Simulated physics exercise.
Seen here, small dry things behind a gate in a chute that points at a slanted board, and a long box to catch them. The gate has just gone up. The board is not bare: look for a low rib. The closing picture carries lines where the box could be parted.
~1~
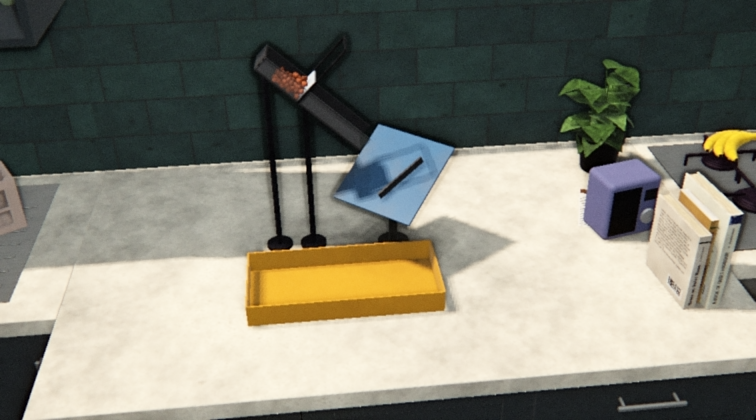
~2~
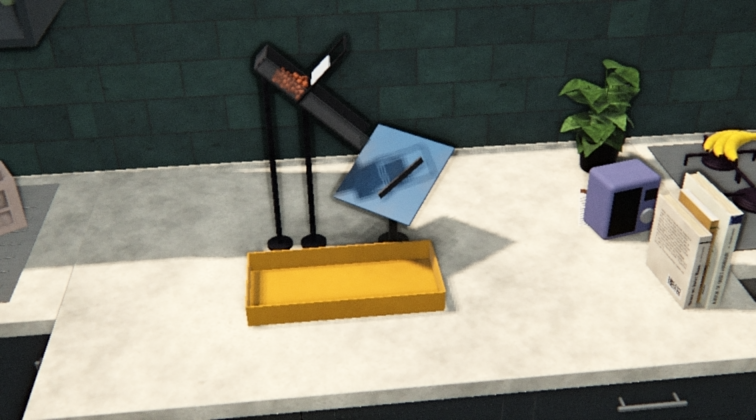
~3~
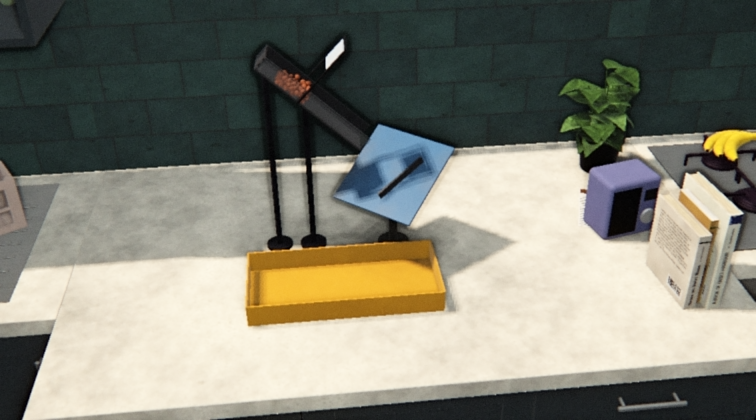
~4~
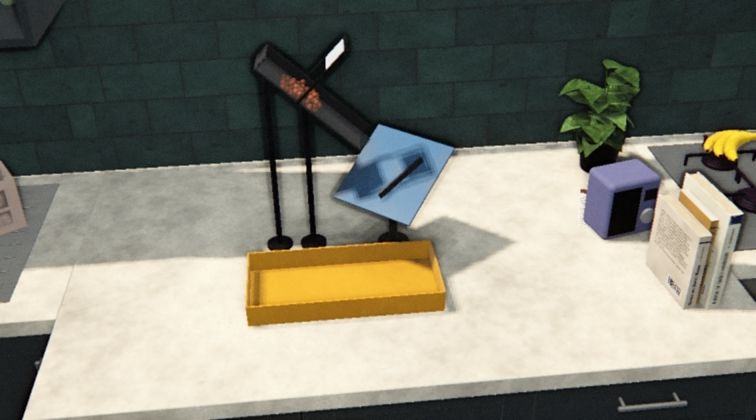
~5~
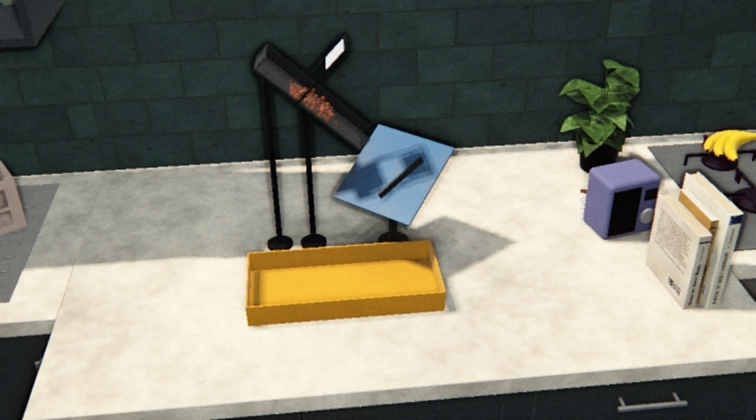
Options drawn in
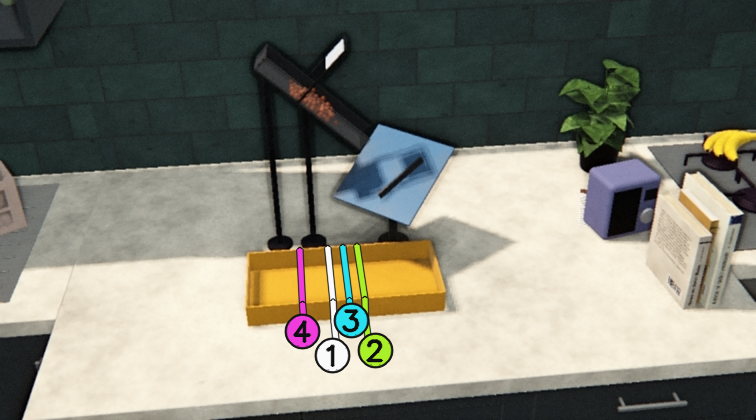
The footage shows a dark, sloping chute above a tilted blue board with a low dark rib and an empty yellow box on a countertop; a pale gate slides up, then small reddish-brown pieces slide partway down the chute, rightward.
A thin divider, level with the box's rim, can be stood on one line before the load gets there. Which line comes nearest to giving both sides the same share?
Take 3.
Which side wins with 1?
Right.
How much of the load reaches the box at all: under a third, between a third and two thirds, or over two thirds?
About that: Over two thirds.
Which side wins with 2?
Left.
On the marked copy, line 1 crosses the front rim at (333, 300); line 2 crosses the front rim at (364, 298); line 3 crosses the front rim at (349, 299); line 4 crosses the front rim at (302, 303).
With 1, of what is caught, a stray few on the left of the divider, nearly all on the right.
With 2, of what is caught, most on the left of the divider, a small part on the right.
With 3, of what is caught, about a third on the left of the divider, about two thirds on the right.
With 4, of what is caught, none on the left of the divider, all on the right.
